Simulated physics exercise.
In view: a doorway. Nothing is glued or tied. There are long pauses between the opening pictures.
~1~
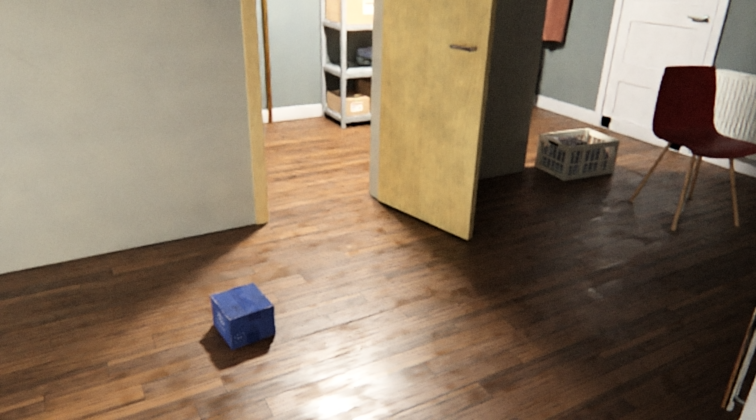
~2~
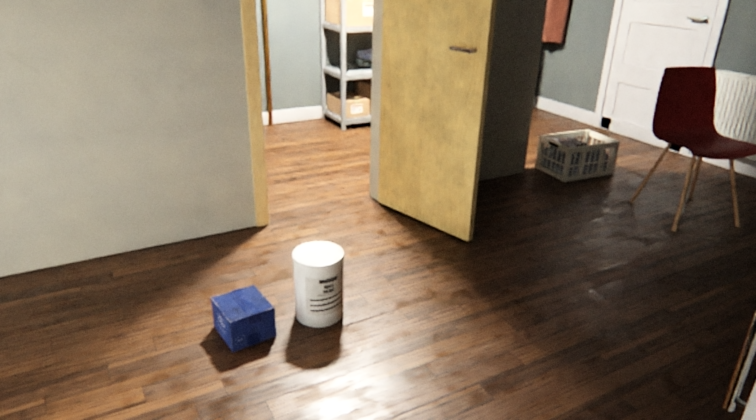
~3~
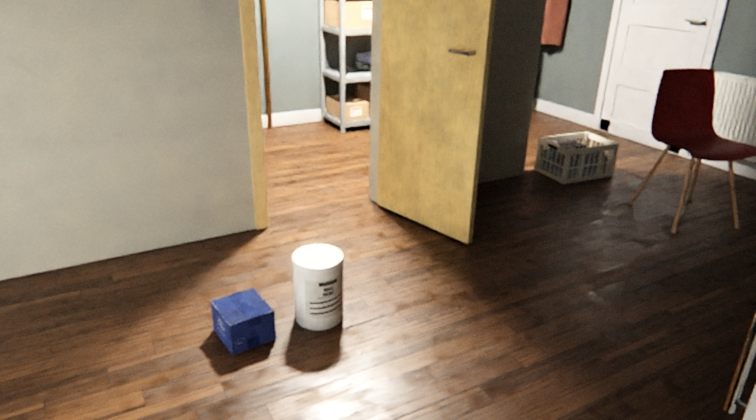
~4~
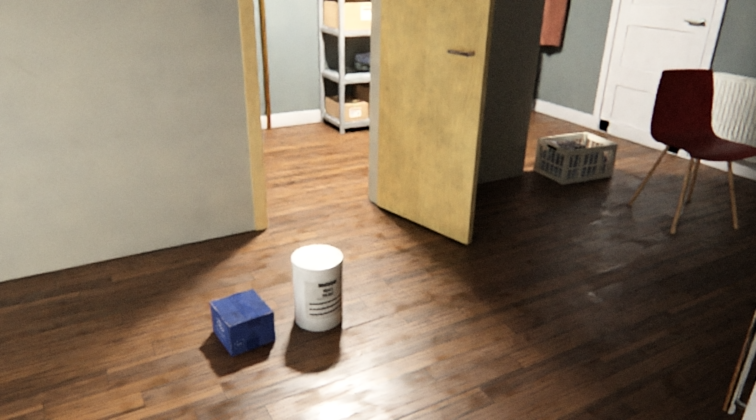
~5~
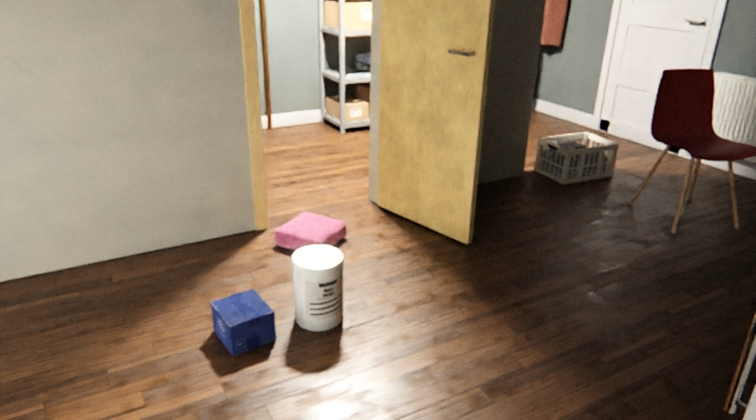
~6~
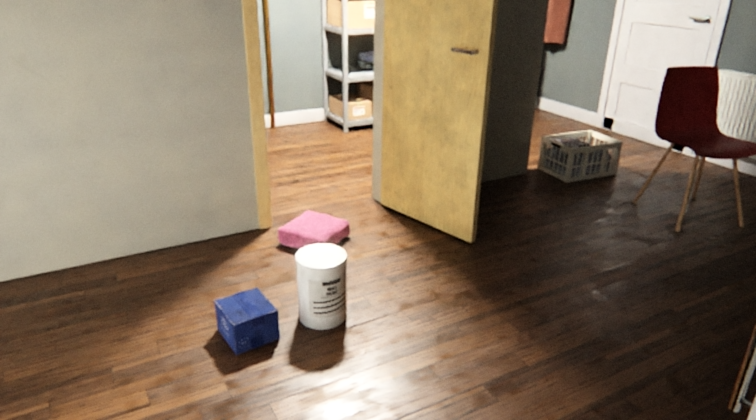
Room with wooden floor and open yellow door, a white pail then a pink cushion appearing near a still blue parcel.
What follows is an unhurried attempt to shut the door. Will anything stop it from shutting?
Outcome: The door jams.
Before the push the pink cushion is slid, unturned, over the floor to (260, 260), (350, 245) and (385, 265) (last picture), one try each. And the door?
In the first case it closes; in the second case it is blocked; in the third case it closes.
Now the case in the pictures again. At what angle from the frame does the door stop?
About 25°.
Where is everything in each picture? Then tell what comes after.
The first picture shows door wide open and still; blue parcel (243, 315).
The second picture shows door wide open and still; blue parcel (244, 317); white pail (319, 284).
The third picture shows door wide open and still; blue parcel (243, 320); white pail (319, 287).
The fourth picture shows door wide open and still; blue parcel (243, 321); white pail (318, 288).
The fifth picture shows door wide open and still; blue parcel (243, 321); white pail (319, 288).
The sixth picture shows door wide open and still; pink cushion (314, 232); blue parcel (247, 320).
Then, 0.50 s later than the last frame, door at 82°.
Then, 0.80 s later than the last frame, door at 57°.
Then, 1.10 s later than the last frame, door at 30°; pink cushion moved a little near (294, 228).
Then, 1.20 s later than the last frame, door at 25°; pink cushion moved about its own width near (283, 228).
When it is over, door at 24°; moved from the start, pink cushion; the other 2 as before. End places, in pixels of the last picture, pink cushion near (283, 228).
